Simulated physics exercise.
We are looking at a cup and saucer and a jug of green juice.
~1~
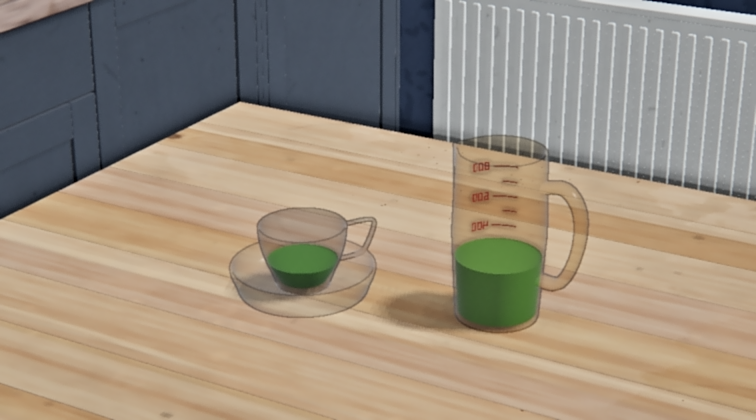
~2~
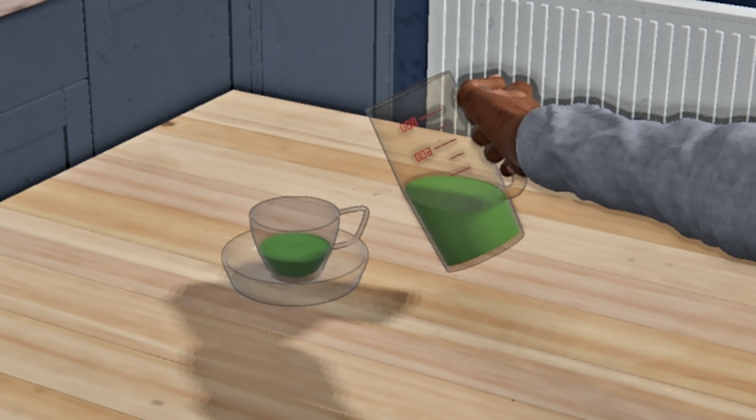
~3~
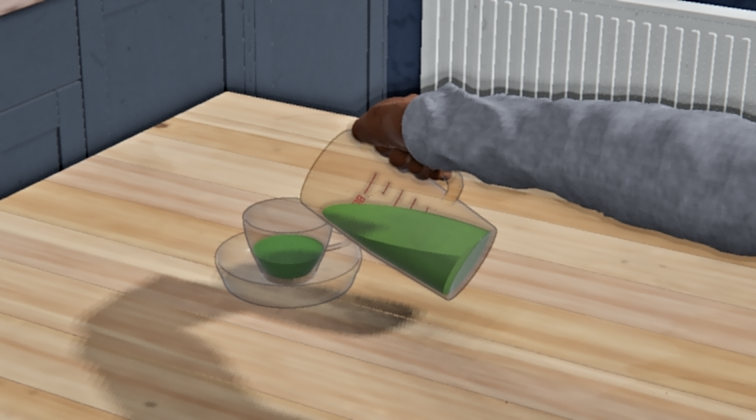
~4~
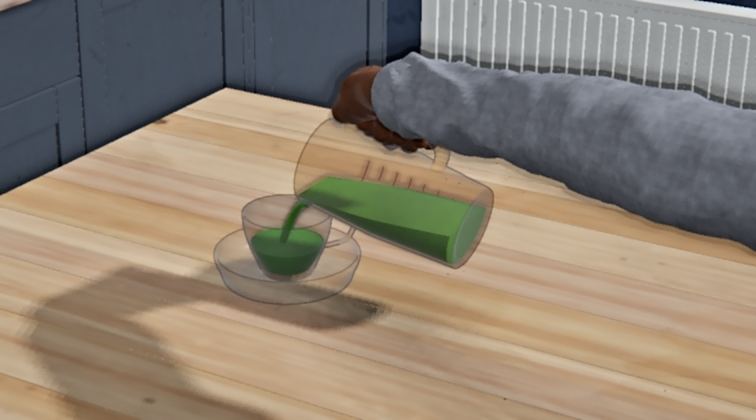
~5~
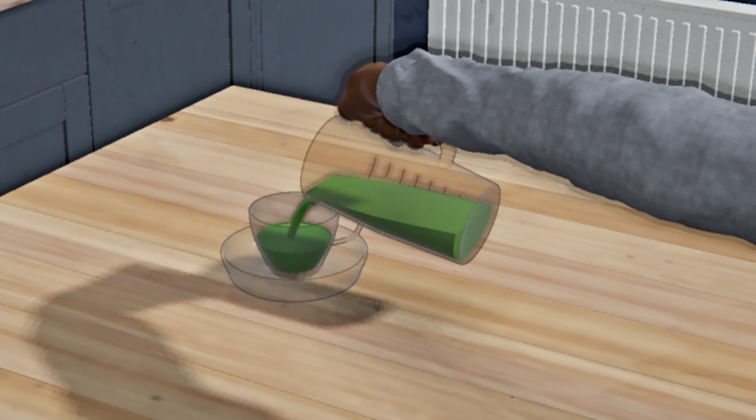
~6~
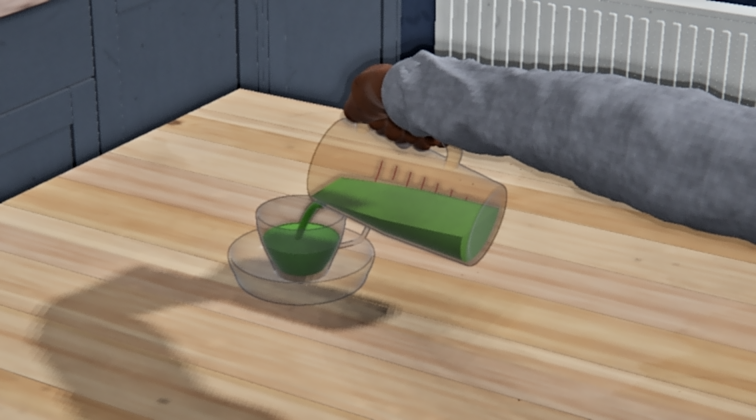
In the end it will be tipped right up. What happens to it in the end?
In the end it spills into the saucer but no further.
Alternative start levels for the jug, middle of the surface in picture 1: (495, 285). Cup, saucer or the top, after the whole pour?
Result: No overflow.
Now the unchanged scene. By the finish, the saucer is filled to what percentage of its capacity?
Around 30 percent of it.
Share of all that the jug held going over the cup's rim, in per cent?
25 %, more or less.
Shortly, the cup is nearly full; the saucer is dry.
Then, the cup is full to the brim; the saucer is wet, with room to spare.
At the finish, the cup is full to the brim; the saucer is wet, with room to spare.
